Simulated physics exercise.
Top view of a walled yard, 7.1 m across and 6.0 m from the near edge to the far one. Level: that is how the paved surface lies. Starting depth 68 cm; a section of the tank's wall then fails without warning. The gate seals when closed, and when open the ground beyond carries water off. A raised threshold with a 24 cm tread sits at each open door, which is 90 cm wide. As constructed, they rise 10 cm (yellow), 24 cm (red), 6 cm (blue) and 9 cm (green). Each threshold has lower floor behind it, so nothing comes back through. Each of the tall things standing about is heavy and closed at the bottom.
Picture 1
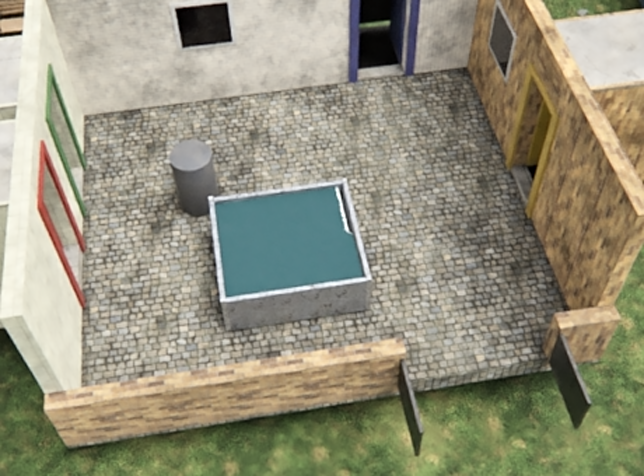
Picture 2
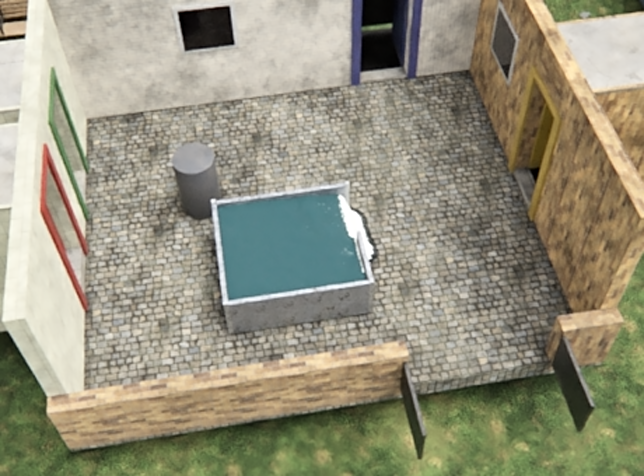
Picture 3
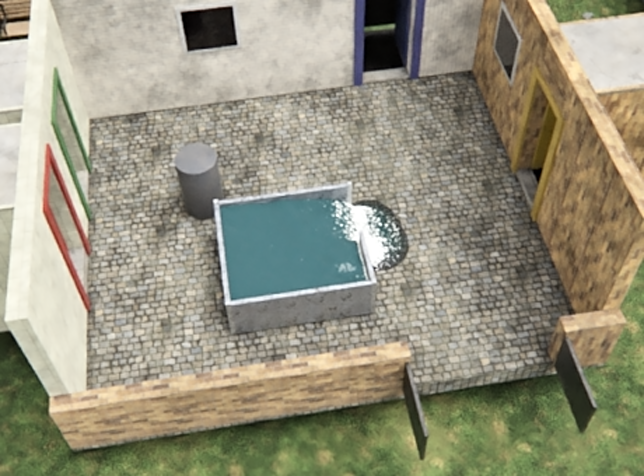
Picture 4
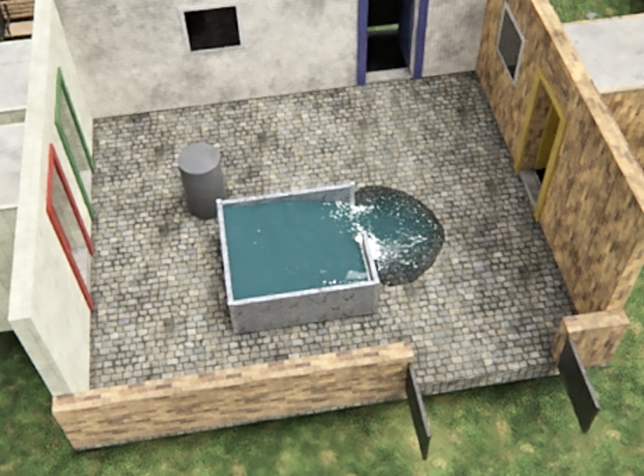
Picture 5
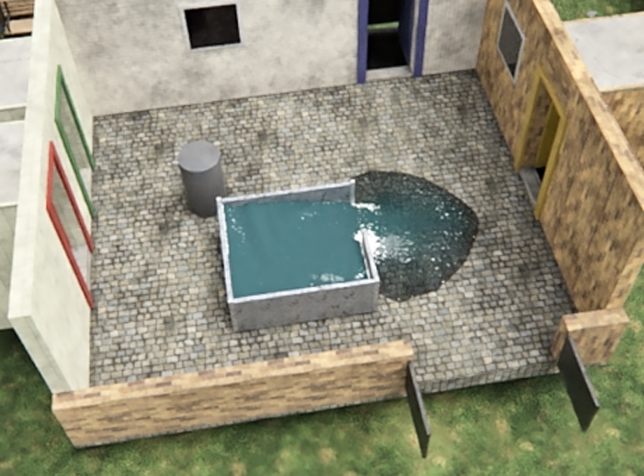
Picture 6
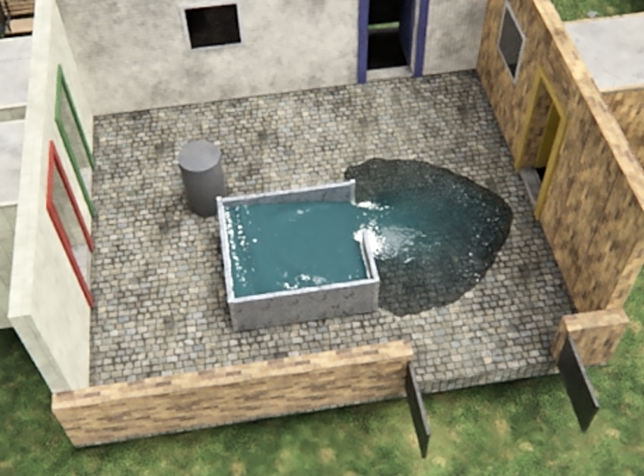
In a walled paved yard, a square tank of still blue-green water stands near a grey cylinder. Water bursts white through the tank's right side onto the paving, then spreads rightward in a widening dark, rounded pool, while ripples and flecks of foam cross the water left inside the tank.
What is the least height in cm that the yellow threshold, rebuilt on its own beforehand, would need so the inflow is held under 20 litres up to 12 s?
Around 22 cm would be enough.
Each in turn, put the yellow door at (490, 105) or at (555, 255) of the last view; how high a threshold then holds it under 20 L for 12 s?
About 13.5 cm for the first and 17 cm for the second.
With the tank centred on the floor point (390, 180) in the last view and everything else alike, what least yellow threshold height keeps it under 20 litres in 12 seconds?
Then about 15 centimetres at the least.
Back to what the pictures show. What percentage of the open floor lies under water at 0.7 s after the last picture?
I'd say near 25 percent is wet.
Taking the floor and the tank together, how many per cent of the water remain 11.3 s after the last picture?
What remains is some 74 per cent of the water.
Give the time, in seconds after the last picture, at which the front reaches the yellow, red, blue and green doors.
Front arrival: Yellow 0.1 seconds, red 8.0 seconds, blue 1.6 seconds, green 6.5 seconds.
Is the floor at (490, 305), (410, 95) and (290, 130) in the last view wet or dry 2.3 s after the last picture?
Listed order - soaked through, soaked through, unwetted.
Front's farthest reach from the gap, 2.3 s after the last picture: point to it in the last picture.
Look about (473, 70) in the last picture.
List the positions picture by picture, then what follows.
In the first picture, the tank at (287, 241) is whole and still, 68 cm deep; the yellow door at (530, 147) is dry.
In the second picture, water pours out at (351, 230) and has run 0.3 m, to (373, 250); about 6 cm deep outside, 68 cm at the back.
In the third picture, water pours out at (353, 231) and has run 0.7 m, to (403, 249); about 10 cm deep outside, 68 cm at the back.
In the fourth picture, water pours out at (356, 232) and has run 1.3 m, to (439, 232); about 7 cm deep outside, 68 cm at the back.
In the fifth picture, water pours out at (356, 230) and has run 1.9 m, to (472, 226); about 5 cm deep outside, 66 cm at the back.
In the sixth picture, the gap is at (356, 229), the front 2.5 m out at (506, 212); the back of the tank holds 59 cm; the yellow door at (539, 149), 3.0 m from the gap, is still 0.5 m from the nearest water.
Then, 0.7 s after the last picture water covers 25 % of the floor, deepest (35 cm) near (366, 231); 5 cm at the yellow door, 27 litres in over its 10 cm threshold.
Then, 2.3 s after the last picture water covers 35 % of the floor, deepest (26 cm) near (473, 70); 20 cm at the yellow door, 167 litres in over its 10 cm threshold.
Then, 11.3 s after the last picture water covers 100 % of the floor, deepest (7 cm) near (166, 144); 5 cm at the yellow door, 230 litres in over its 10 cm threshold.
At the yellow door as built, the water peaked near 25 cm, 1.7 s after the last picture.
Run again over the same 12 s with other heights there, 47 litres in over 19 cm, 5 litres over 25.5 cm. The limit of 20 litres is kept from about 22 cm up.
